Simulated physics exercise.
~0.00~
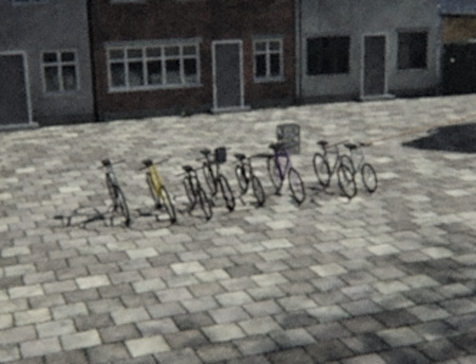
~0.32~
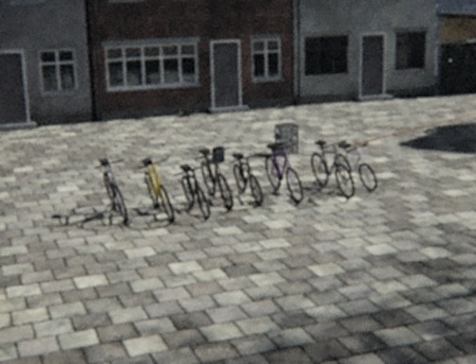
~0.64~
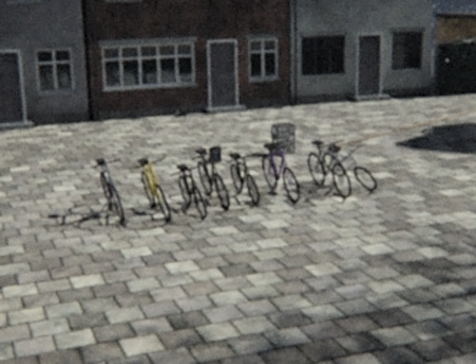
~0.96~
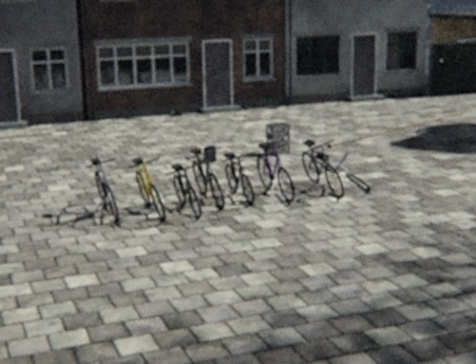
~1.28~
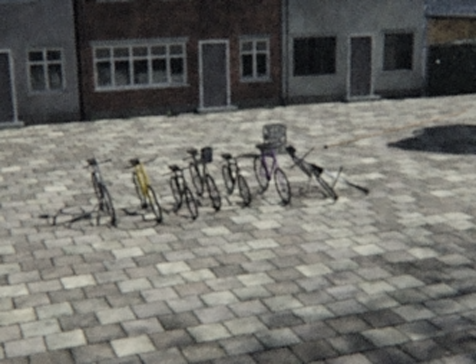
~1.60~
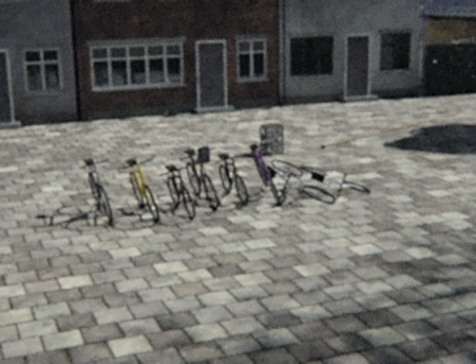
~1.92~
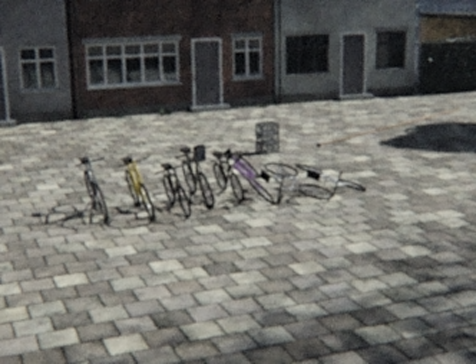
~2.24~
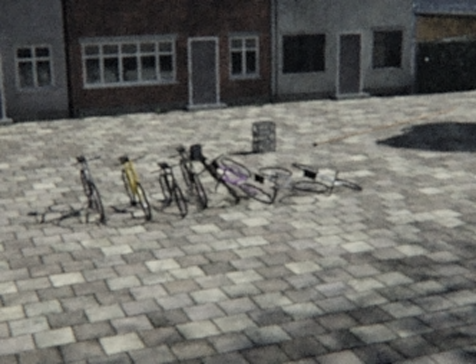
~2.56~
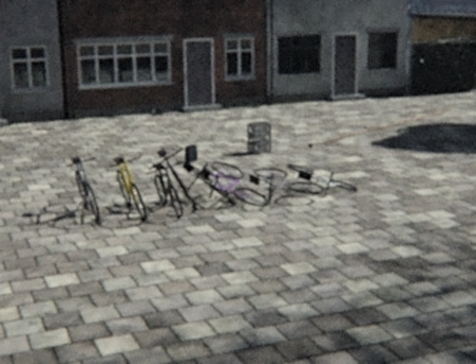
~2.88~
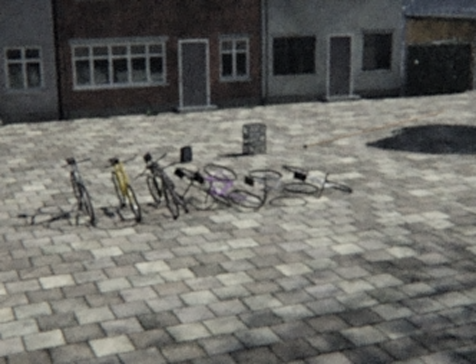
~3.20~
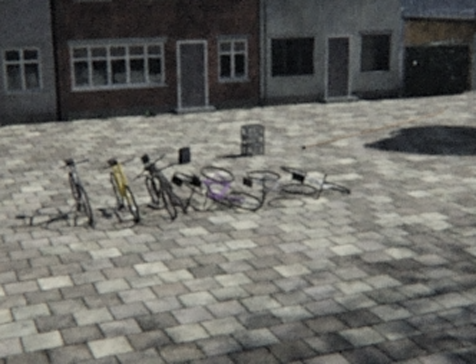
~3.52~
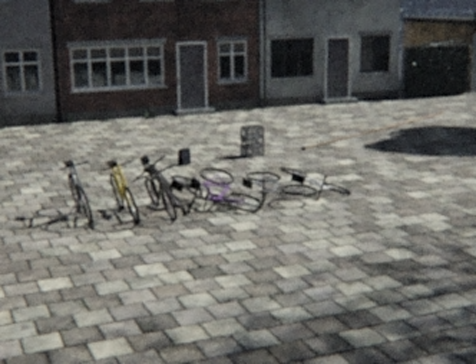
Parked bicycles toppling leftward one after another on a paved square, the purple one included, leaving three standing, the yellow among them.
